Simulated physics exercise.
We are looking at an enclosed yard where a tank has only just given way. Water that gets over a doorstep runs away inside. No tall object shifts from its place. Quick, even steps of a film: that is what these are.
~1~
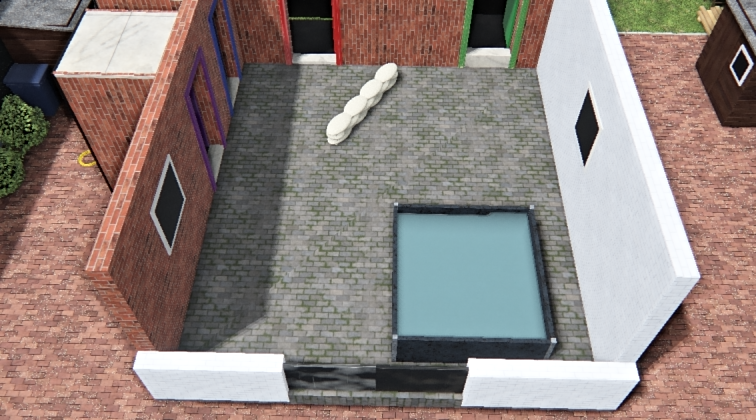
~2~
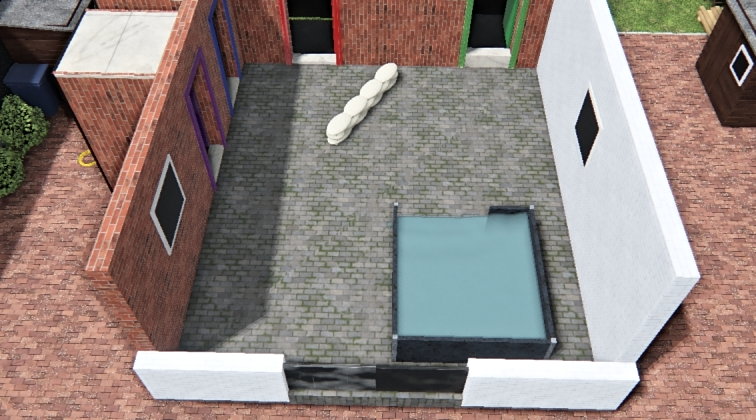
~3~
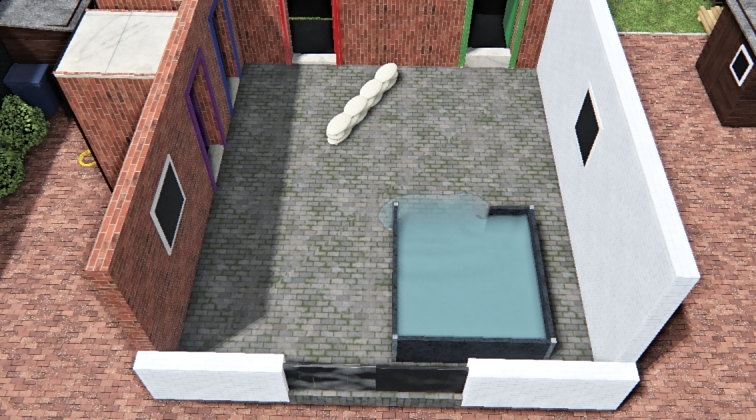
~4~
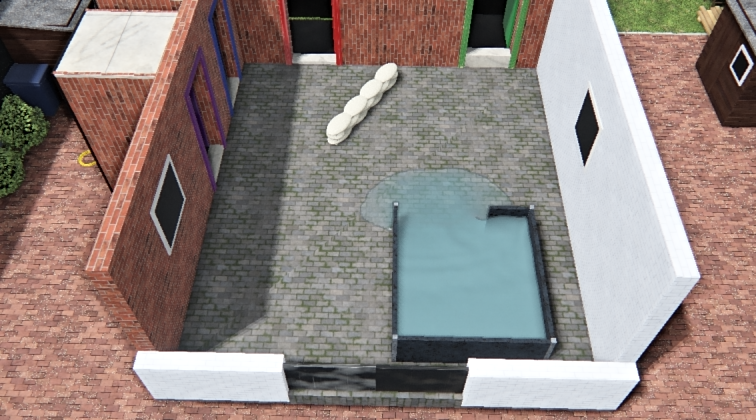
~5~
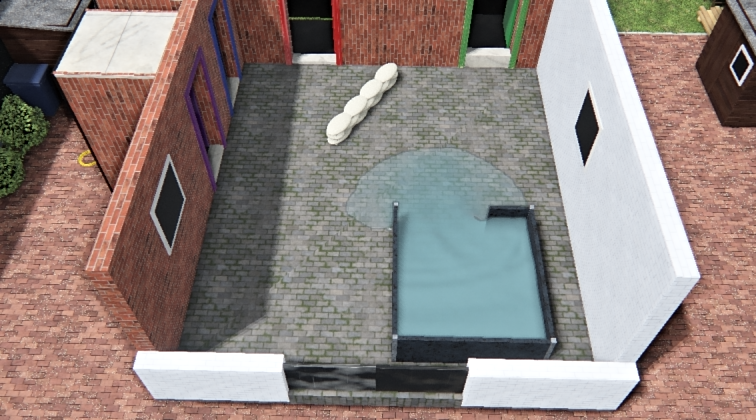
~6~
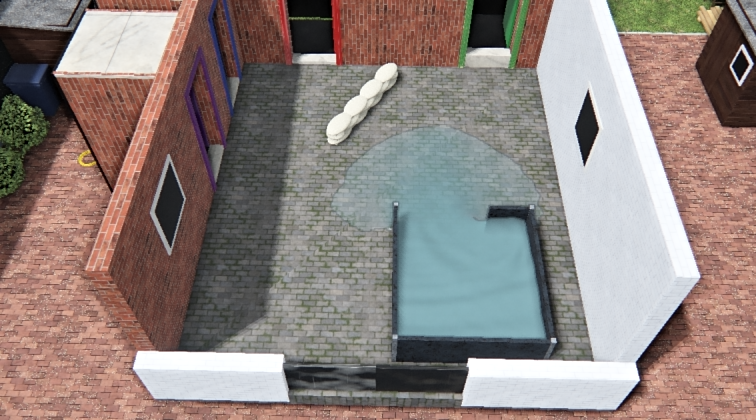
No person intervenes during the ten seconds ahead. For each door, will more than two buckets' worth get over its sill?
Door by door: The green door no, two buckets' worth or less; the purple door no, two buckets' worth or less; the blue door no, two buckets' worth or less; the red door no, two buckets' worth or less.
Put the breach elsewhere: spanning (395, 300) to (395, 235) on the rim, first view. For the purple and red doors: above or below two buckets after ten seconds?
In short: Purple takes less, red passes that mark.
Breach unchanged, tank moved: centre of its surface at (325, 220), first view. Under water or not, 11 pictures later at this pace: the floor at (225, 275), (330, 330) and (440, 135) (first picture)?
Well, in the order you listed them, they'd be unreached, unreached and reached by the flood.
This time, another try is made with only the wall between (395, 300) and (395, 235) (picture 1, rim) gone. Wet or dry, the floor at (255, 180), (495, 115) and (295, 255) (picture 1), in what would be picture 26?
Taking the spots in turn: Swamped, untouched and swamped.
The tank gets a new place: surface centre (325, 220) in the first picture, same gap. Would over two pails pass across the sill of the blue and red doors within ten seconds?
Blue exceeds it, red exceeds it.
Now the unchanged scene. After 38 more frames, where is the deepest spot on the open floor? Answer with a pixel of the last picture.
Look near (503, 226).
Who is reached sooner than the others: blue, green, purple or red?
My answer is the door marked green.
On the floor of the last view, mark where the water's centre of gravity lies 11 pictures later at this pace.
At roughly (443, 207).
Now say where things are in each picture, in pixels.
In the first picture, the open tank at (468, 271) is whole and still.
In the second picture, the front is at a hidden place, out from the gap on the open tank's far side.
In the third picture, the front is at (386, 209), out from the gap on the open tank's far side.
In the fourth picture, water pours out on the open tank's far side and has run to (466, 173).
In the fifth picture, water pours out on the open tank's far side and has run to (450, 150).
In the sixth picture, water pours out on the open tank's far side and has run to (449, 129).
A moment on, water covers 35 % of the floor; the green door not reached, the purple door not reached, the blue door not reached, the red door not reached.
Next, water covers 45 % of the floor; the green door wet at the sill, nothing in, the purple door not reached, the blue door not reached, the red door not reached.
Then, water covers 55 % of the floor; the green door wet at the sill, nothing in, the purple door wet at the sill, nothing in, the blue door wet at the sill, nothing in, the red door wet at the sill, nothing in.
Later, water covers 75 % of the floor; the green door wet at the sill, nothing in, the purple door under two buckets in, the blue door under two buckets in, the red door wet at the sill, nothing in.
In the end, water covers 90 % of the floor; the green door wet at the sill, nothing in, the purple door under two buckets in, the blue door under two buckets in, the red door wet at the sill, nothing in.
